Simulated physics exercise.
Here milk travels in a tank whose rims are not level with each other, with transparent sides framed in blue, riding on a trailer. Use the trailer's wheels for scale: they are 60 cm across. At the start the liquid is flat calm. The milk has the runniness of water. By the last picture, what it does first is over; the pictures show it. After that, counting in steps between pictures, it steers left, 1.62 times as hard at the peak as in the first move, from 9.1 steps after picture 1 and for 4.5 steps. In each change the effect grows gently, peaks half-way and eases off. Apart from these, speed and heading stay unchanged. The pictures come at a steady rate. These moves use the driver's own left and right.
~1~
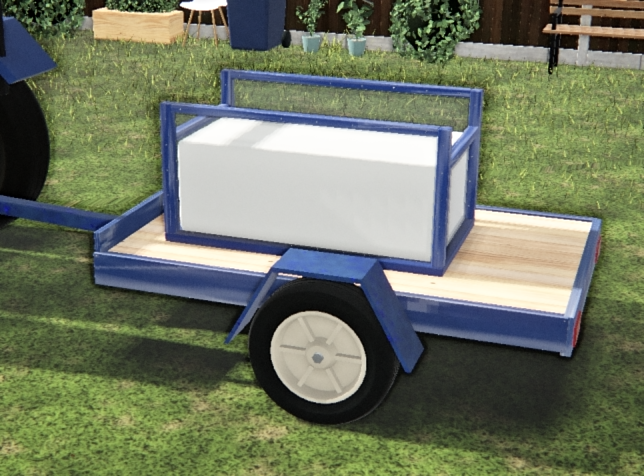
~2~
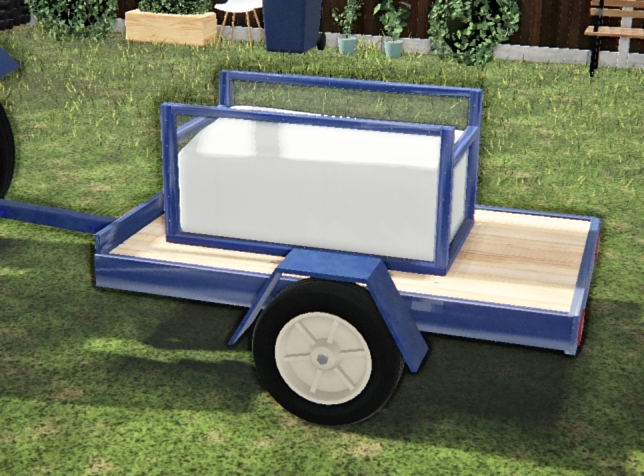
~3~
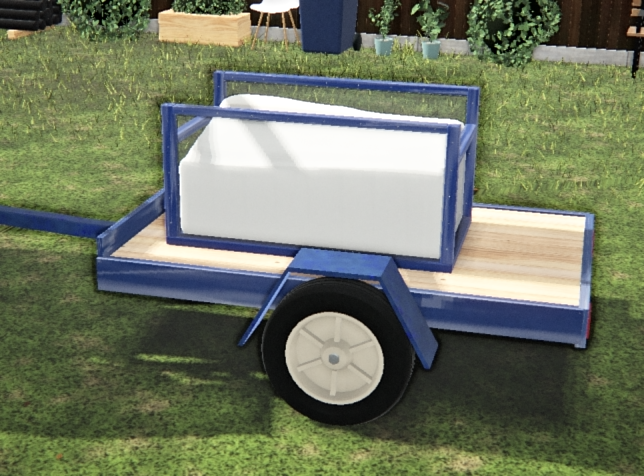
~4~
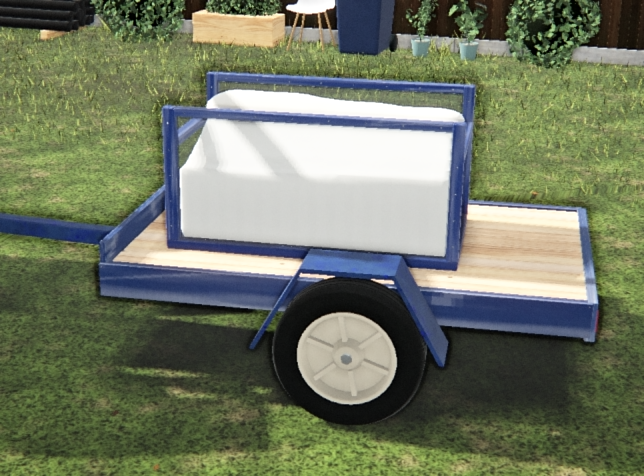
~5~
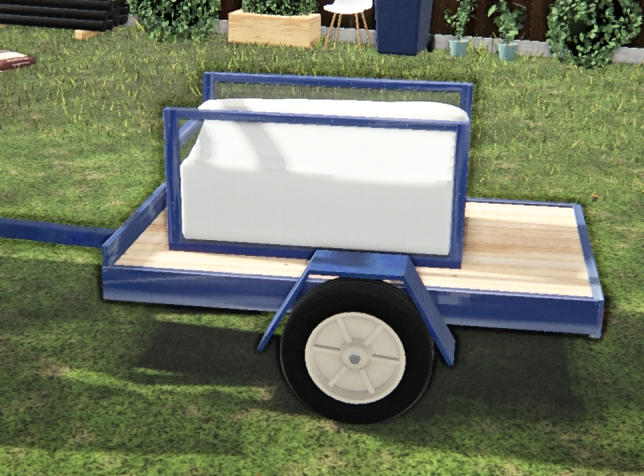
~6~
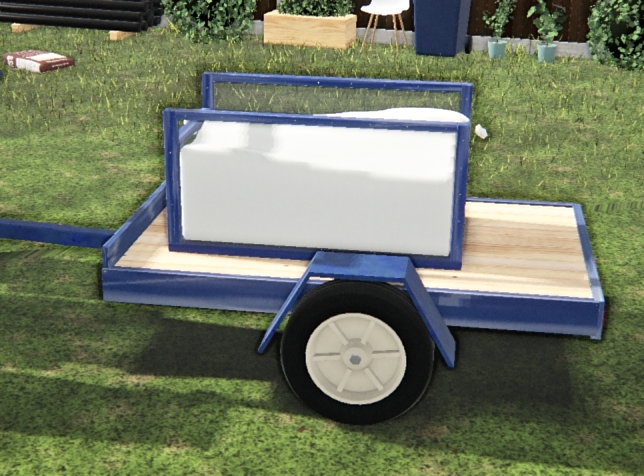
In this clip, a blue trailer rolls over grass carrying milk in a clear-sided, blue-framed tank; the flat surface climbs towards the far side, then partly levels as a small white blob appears past the far right corner.
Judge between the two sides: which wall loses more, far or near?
It ends up spilling away from us.
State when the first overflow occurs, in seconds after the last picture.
Around 0.6 seconds.
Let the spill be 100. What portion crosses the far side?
20%.
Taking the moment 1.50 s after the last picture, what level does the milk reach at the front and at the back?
The front reads 38 cm and the back reads 38 cm.
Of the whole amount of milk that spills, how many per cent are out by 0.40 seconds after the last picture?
I'd say some 0 percent by then.
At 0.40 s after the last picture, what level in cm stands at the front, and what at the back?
It reads roughly 40 cm up front and 40 cm at the back.
Another 0.40 s on from the last picture, the surface is 40 cm up at the front and 40 cm at the back; nothing has left.
Another 0.90 s on from the last picture, the surface is 40 cm up at the front and 44 cm at the back; 1 per cent is out, mostly over the left end, some over the right end.
Another 1.50 s on from the last picture, the surface is 37 cm up at the front and 38 cm at the back; 4 per cent is out, over the right end and the far side, a little elsewhere.
Another 3.94 s on from the last picture, 8 per cent is out, over the right end and the left end, a little elsewhere; the near side has passed 0 per cent and the far side 2.
